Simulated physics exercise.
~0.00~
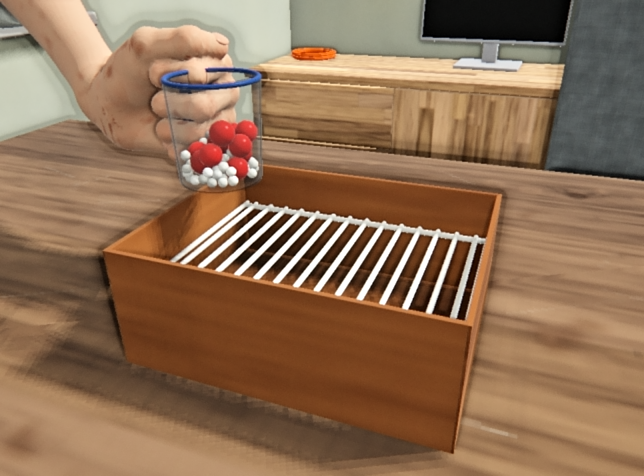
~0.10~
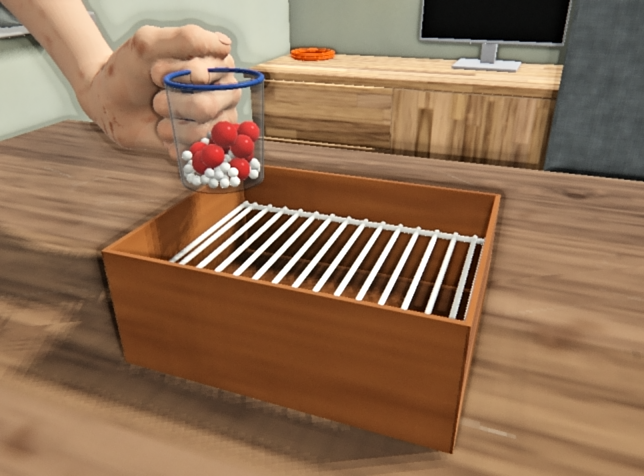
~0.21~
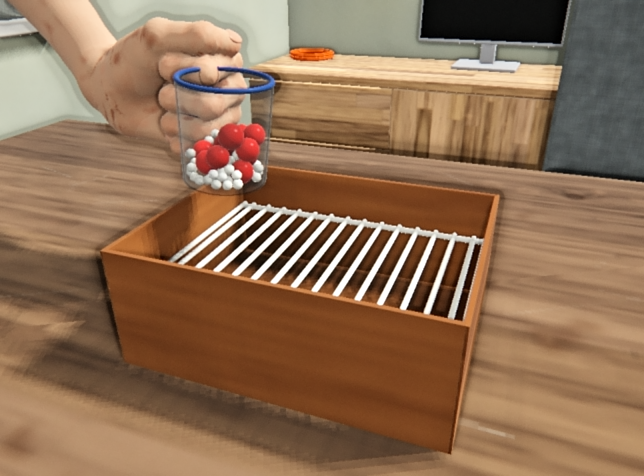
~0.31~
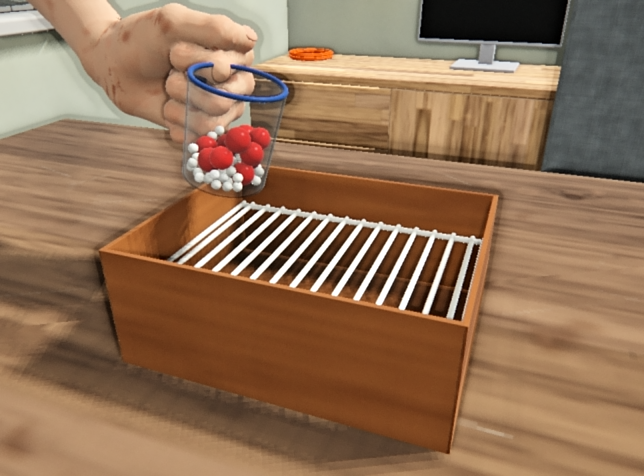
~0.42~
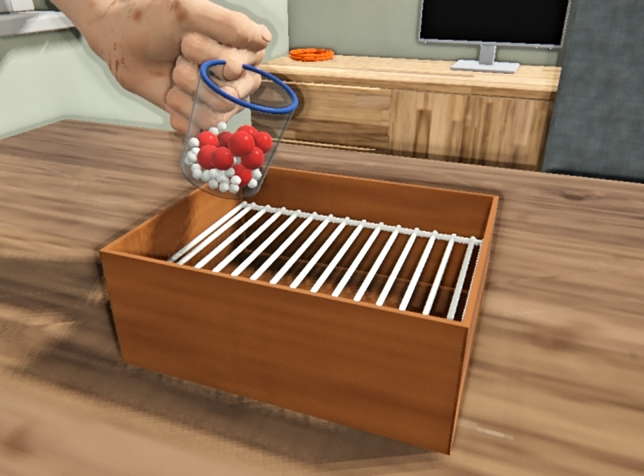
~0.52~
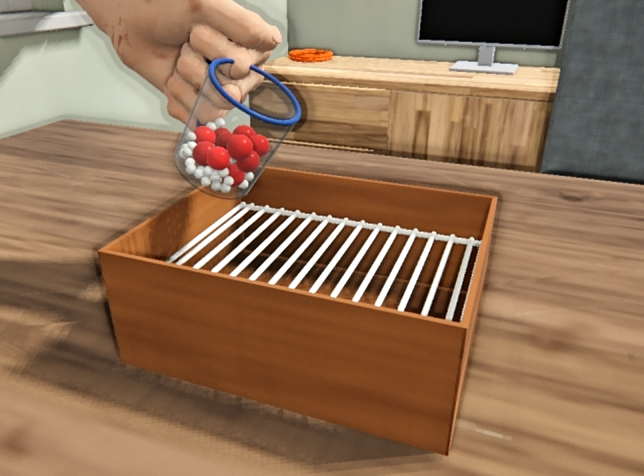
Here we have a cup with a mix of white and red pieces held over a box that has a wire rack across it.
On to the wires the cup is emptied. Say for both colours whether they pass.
As it turns out, the white pieces make it past and the red pieces can't get past.
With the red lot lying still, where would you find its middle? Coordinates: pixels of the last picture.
Resting point: Approx. (309, 272).
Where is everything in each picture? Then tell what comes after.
In the first picture, cup (217, 130), upright; rack (438, 288), 16 wires across; white marbles (225, 173), narrower than the gaps; red sweets (218, 144), wider than the gaps.
In the second picture, cup (219, 130), upright; red ones (220, 144).
In the third picture, cup (225, 131), tipped 6°; white ones (229, 175).
In the fourth picture, cup (231, 131), tipped 14°; red ones (229, 145).
In the fifth picture, cup (235, 132), tipped 24°; white ones (226, 173).
In the sixth picture, cup (234, 133), tipped 33°; rack (433, 290); white ones (219, 171); red ones (228, 144).
By 0.86 s, white ones, every one in the cup; red ones, every one in the cup.
By 1.22 s, white ones, every one in the cup; red ones, every one in the cup.
By 1.65 s, white ones, roughly a third on or over the wires, roughly two thirds under the rack; red ones, every one on or over the wires.
When it is over (2.8 s), white ones, every one under the rack; red ones, every one on the wires, not one under the rack.
